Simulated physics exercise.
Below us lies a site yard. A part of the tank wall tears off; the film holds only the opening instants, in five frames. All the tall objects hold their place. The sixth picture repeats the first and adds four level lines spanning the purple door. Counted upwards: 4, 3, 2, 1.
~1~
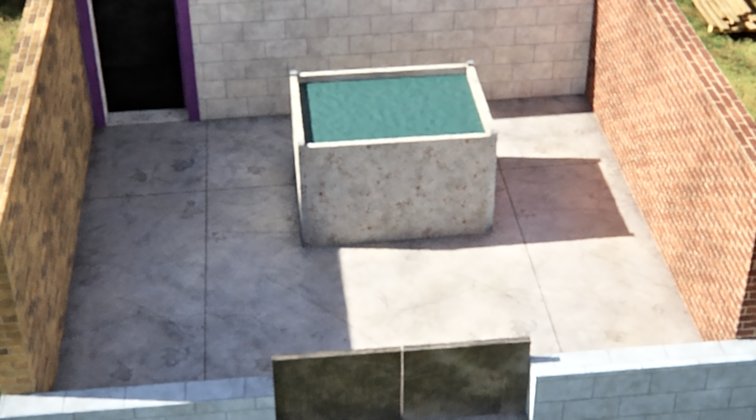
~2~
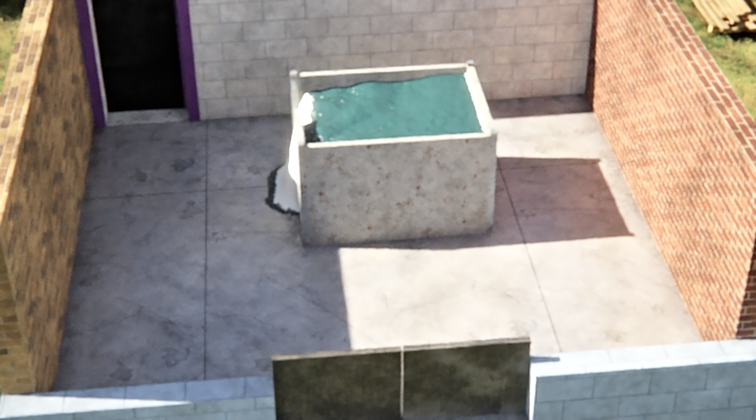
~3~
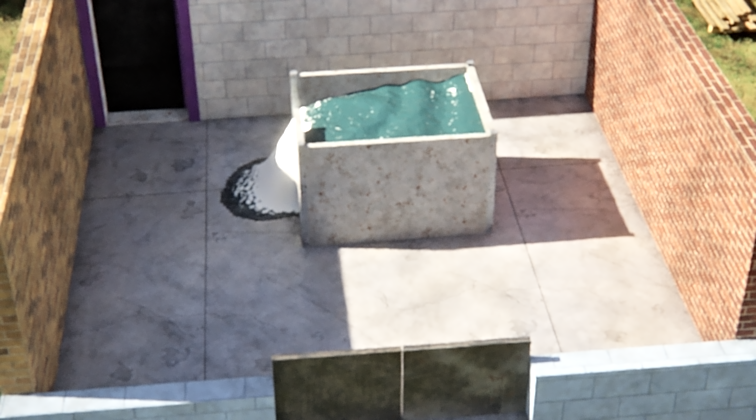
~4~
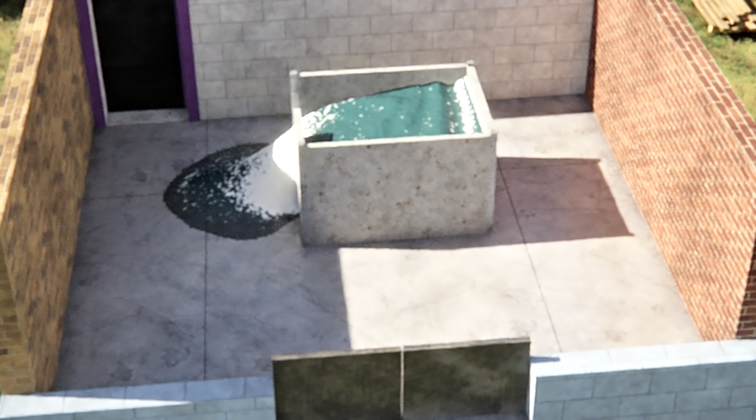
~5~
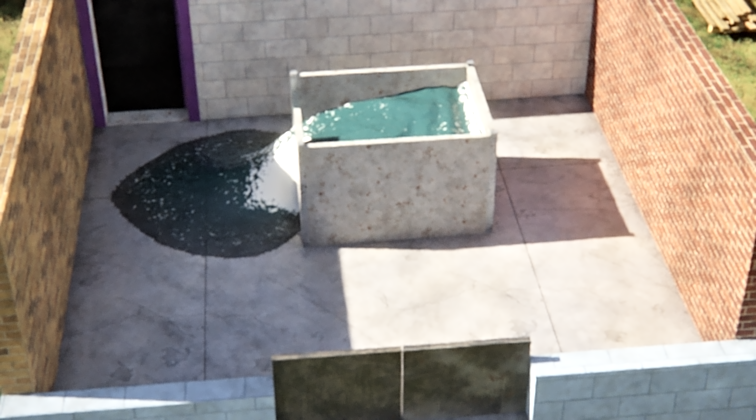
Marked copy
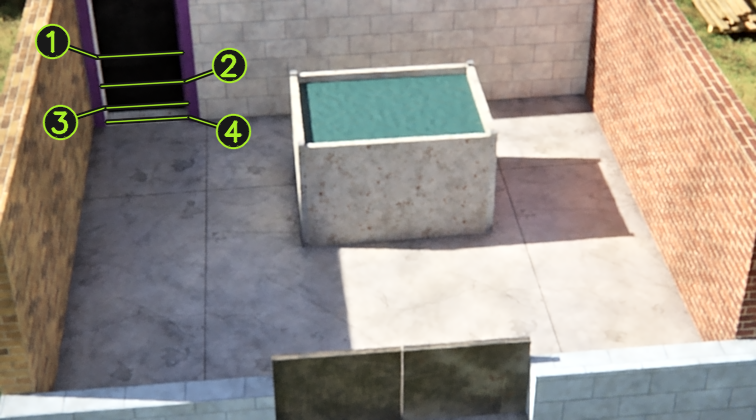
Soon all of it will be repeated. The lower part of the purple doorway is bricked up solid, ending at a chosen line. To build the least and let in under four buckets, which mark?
Take 2.
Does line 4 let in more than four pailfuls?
Yes.
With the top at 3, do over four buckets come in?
Yes.
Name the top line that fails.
3 it is.
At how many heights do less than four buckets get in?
Two of them.
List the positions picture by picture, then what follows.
The first picture shows water in the tank at rest, its middle at (390, 111); foot of the purple doorway at (148, 123); shut gate at (402, 360).
The second picture shows front seen at (284, 208), 1 % of the ground wet.
The third picture shows front seen at (235, 204), 3 % of the ground wet.
The fourth picture shows front seen at (175, 188), 7 % of the ground wet.
The fifth picture shows front seen at (128, 182), 12 % of the ground wet.
On the marked copy, 1 at (139, 54); 2 at (143, 83); 3 at (146, 105); 4 at (148, 119); from the bottom up 4, 3, 2, 1.
With 1, nothing gets over.
With 2, a splash gets over, under a bucket.
With 3, about 10 bucketfuls get in.
With 4, dozens of bucketfuls pour in.
